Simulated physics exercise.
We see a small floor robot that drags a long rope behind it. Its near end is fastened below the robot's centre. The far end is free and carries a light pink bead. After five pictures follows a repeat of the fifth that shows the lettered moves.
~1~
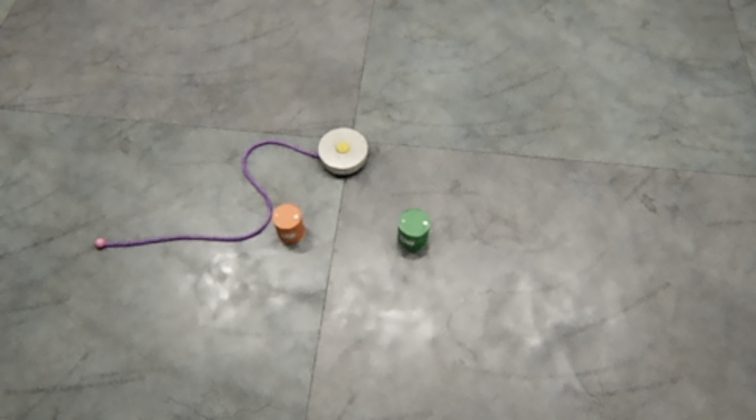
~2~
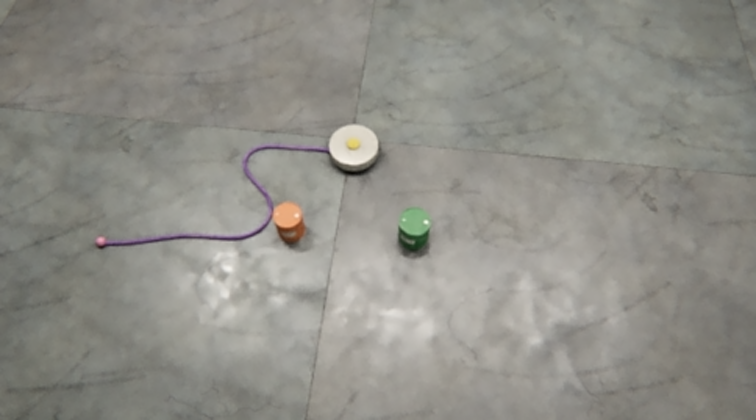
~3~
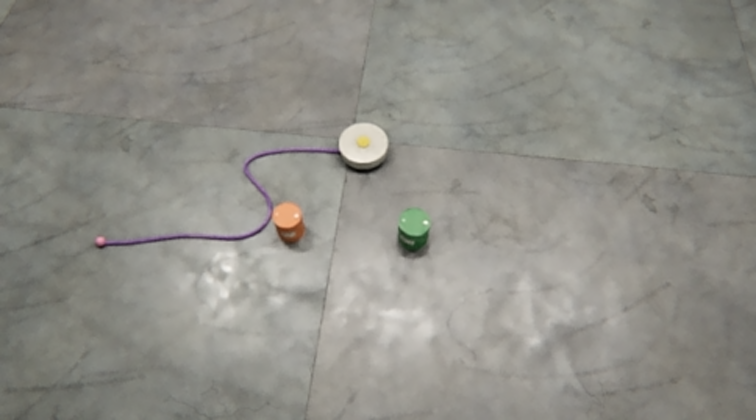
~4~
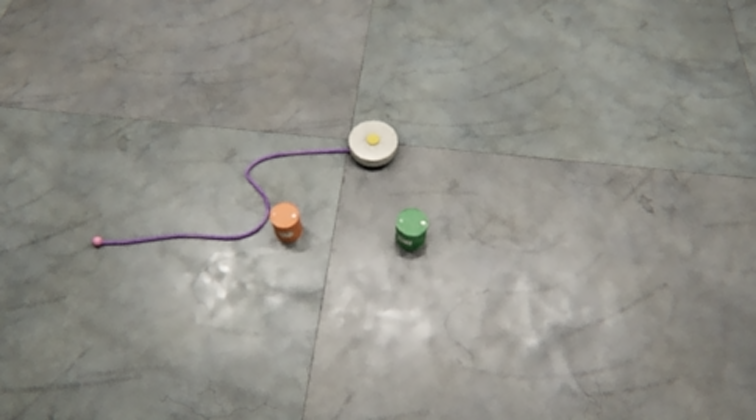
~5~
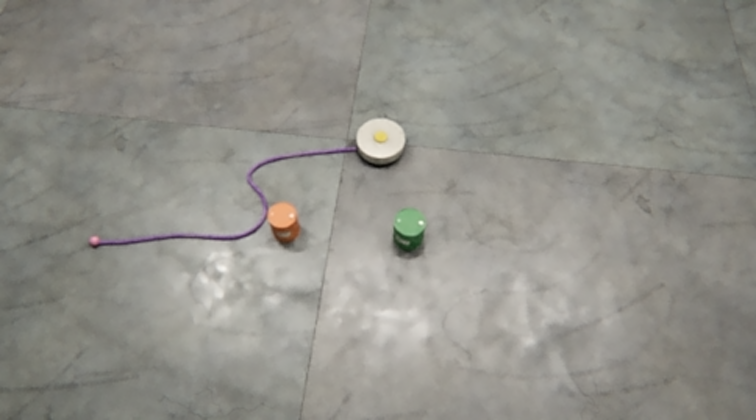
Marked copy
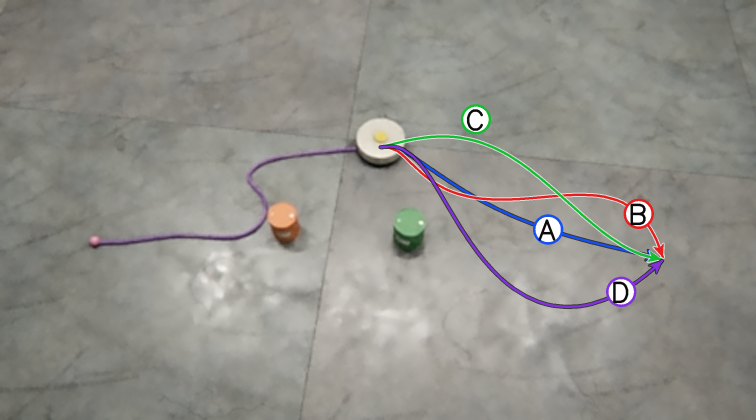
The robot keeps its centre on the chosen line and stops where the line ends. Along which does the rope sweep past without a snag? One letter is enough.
Only C misses them all.
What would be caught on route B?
It is the orange keg.
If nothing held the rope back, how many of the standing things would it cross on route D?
Two.
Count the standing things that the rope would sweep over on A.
Two.
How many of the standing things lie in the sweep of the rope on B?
It sweeps one.
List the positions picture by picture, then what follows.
Orange keg (289, 224); robot (343, 152); free end (100, 243), in the first picture.
Robot (354, 149); free end (101, 242), in the second picture.
Robot (364, 147); orange keg (289, 223), in the third picture.
Robot (373, 144); green keg (411, 230), in the fourth picture.
Robot (381, 142); free end (94, 241); green keg (409, 229); orange keg (284, 223), in the fifth picture.
On the marked copy, A from (381, 147) via (506, 213) to (659, 258); B from (381, 147) via (525, 199) to (663, 257); C from (381, 147) via (524, 166) to (661, 259); D from (381, 147) via (493, 271) to (662, 261).
Taking C. A third of the way, robot (492, 141), middle of the rope (318, 185), free end (137, 237).
Two thirds of the way, robot (585, 210), middle of the rope (396, 189), free end (216, 215).
When it is over, robot (668, 255), middle of the rope (469, 217), free end (288, 201); nothing has been touched.
As for the rest, A meets the green keg and orange keg; B meets the orange keg; D meets the green keg and orange keg.
